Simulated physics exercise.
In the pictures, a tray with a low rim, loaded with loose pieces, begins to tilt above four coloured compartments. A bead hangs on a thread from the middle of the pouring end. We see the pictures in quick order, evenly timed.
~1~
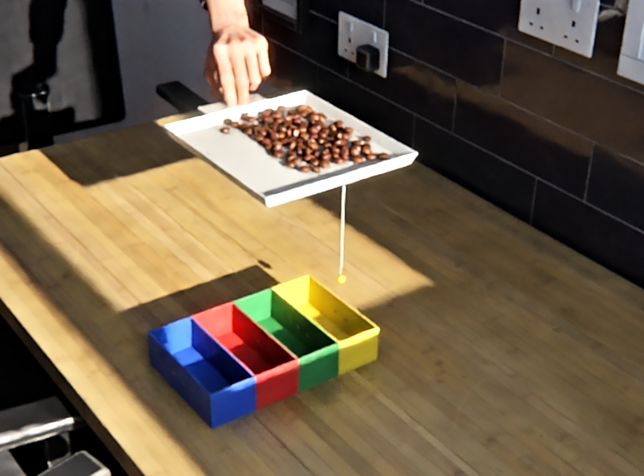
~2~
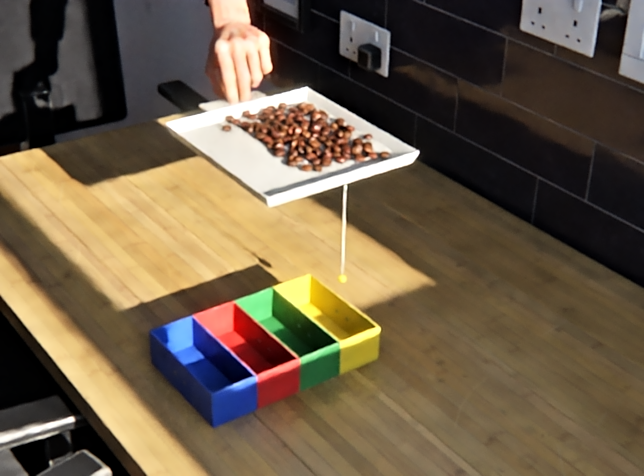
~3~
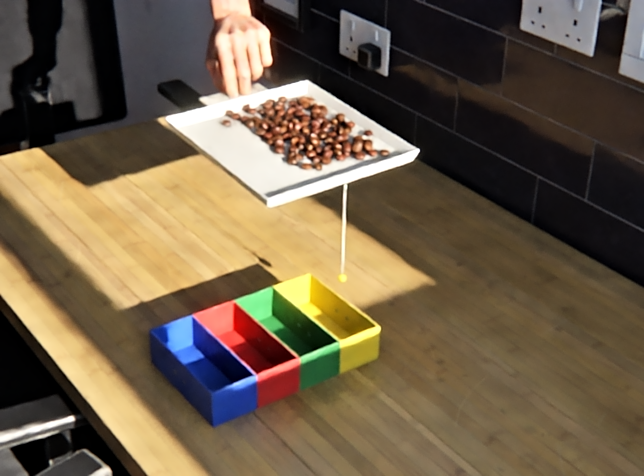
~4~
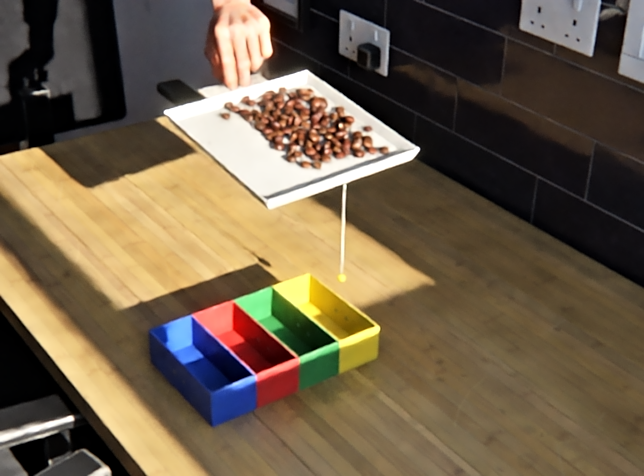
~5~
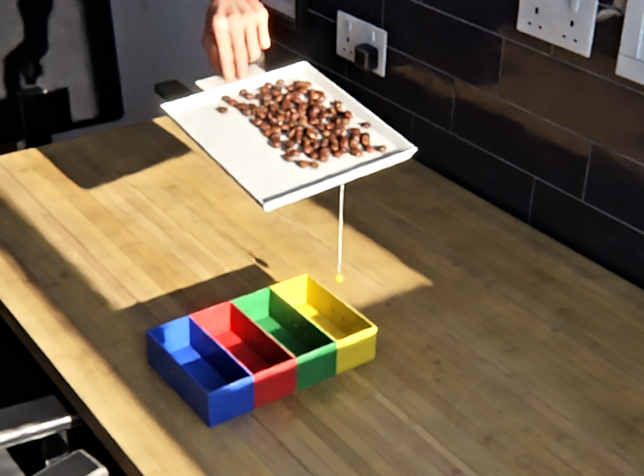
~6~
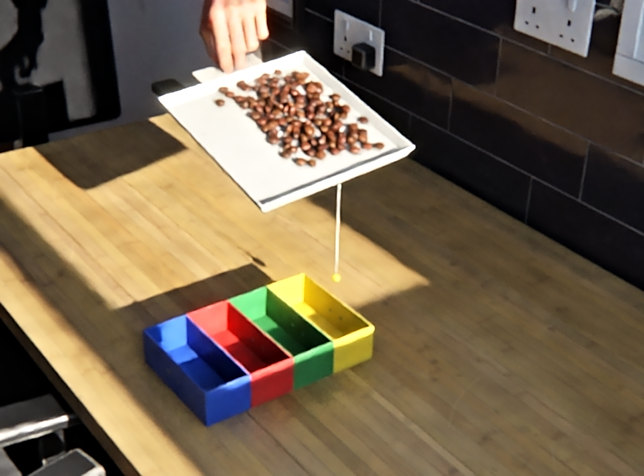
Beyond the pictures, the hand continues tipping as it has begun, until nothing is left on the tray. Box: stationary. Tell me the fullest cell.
It is the green one.
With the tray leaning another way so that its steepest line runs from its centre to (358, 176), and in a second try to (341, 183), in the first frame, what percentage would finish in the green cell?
Somewhere close to 0 % the first time, 10 % the second.
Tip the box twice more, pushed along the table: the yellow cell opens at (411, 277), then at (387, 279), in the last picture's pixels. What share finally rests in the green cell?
In turn 0 and 10 in a hundred.
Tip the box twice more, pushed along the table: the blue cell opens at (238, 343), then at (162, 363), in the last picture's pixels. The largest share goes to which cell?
First try: The red cell; second try: The yellow one.
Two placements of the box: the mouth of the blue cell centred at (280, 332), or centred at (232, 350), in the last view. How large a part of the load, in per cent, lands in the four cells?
First case 100 in a hundred, second case 100 in a hundred.
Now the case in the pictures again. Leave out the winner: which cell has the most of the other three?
The second spot goes to the yellow one.
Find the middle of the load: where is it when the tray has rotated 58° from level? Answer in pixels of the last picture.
(300, 194).
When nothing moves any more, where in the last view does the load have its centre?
The centre settles at about (291, 348).
Soon after the last picture, tray tipped steeply; most on the tray; a small part in the green cell; a stray few in the red cell; a stray few in the yellow cell; a small part falling or outside the box.
A little later, tray tipped right over; about half in the green cell; about a quarter in the yellow cell; a small part in the red cell; a small part falling or outside the box.
Later still, tray tipped past a quarter turn; about two thirds in the green cell; about a quarter in the yellow cell; a small part in the red cell; a small part falling or outside the box.
At rest, tray tipped past a quarter turn; about two thirds in the green cell; about a quarter in the yellow cell; a small part in the red cell; none in the blue cell; a small part outside the box.
